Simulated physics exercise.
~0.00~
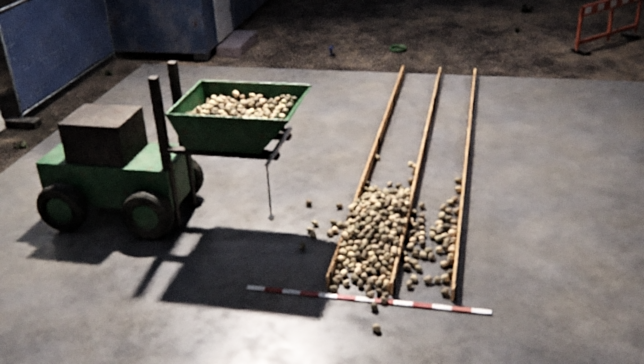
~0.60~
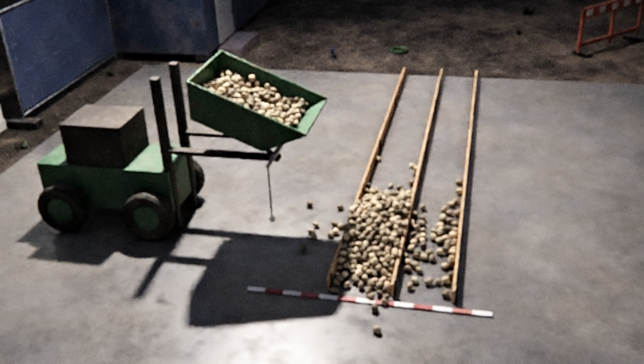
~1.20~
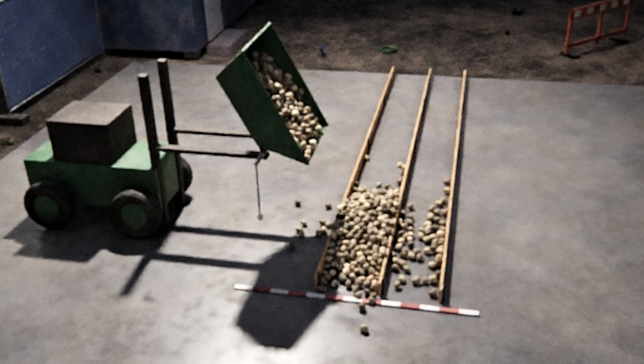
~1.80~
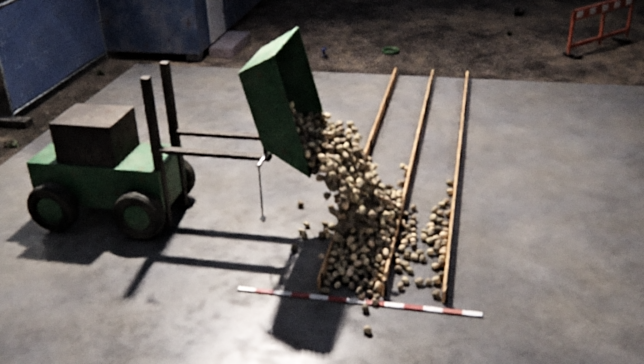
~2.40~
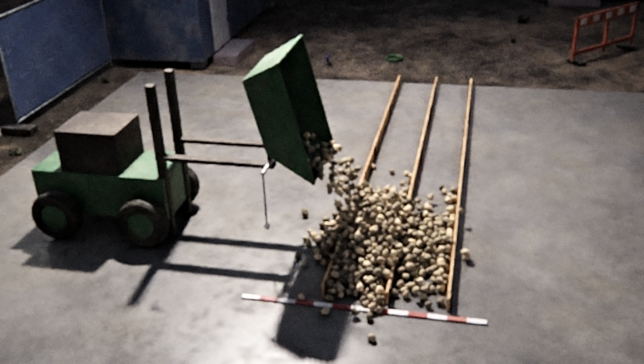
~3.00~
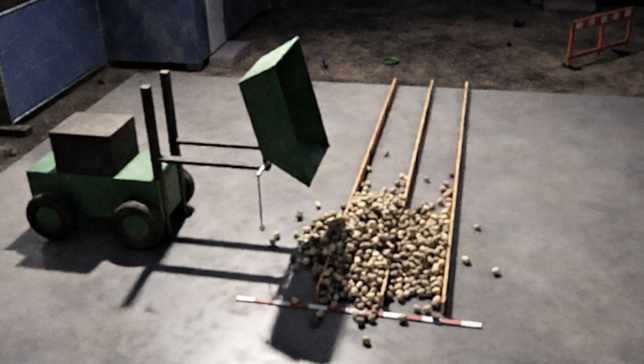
On a grey concrete floor in a dim yard, a green wheeled loader stands at the left, holding a skip full of pale, rounded stones, with an earlier heap lying among three long wooden planks to its right. The skip begins to tip towards the planks, and its load slides to the lower edge. As it tilts steeply, the stones pour out in a thick stream onto the heap. The skip then holds still while the last stones fall. It ends empty, above a broader pile spread across both bays, with some stones scattered outside the planks.
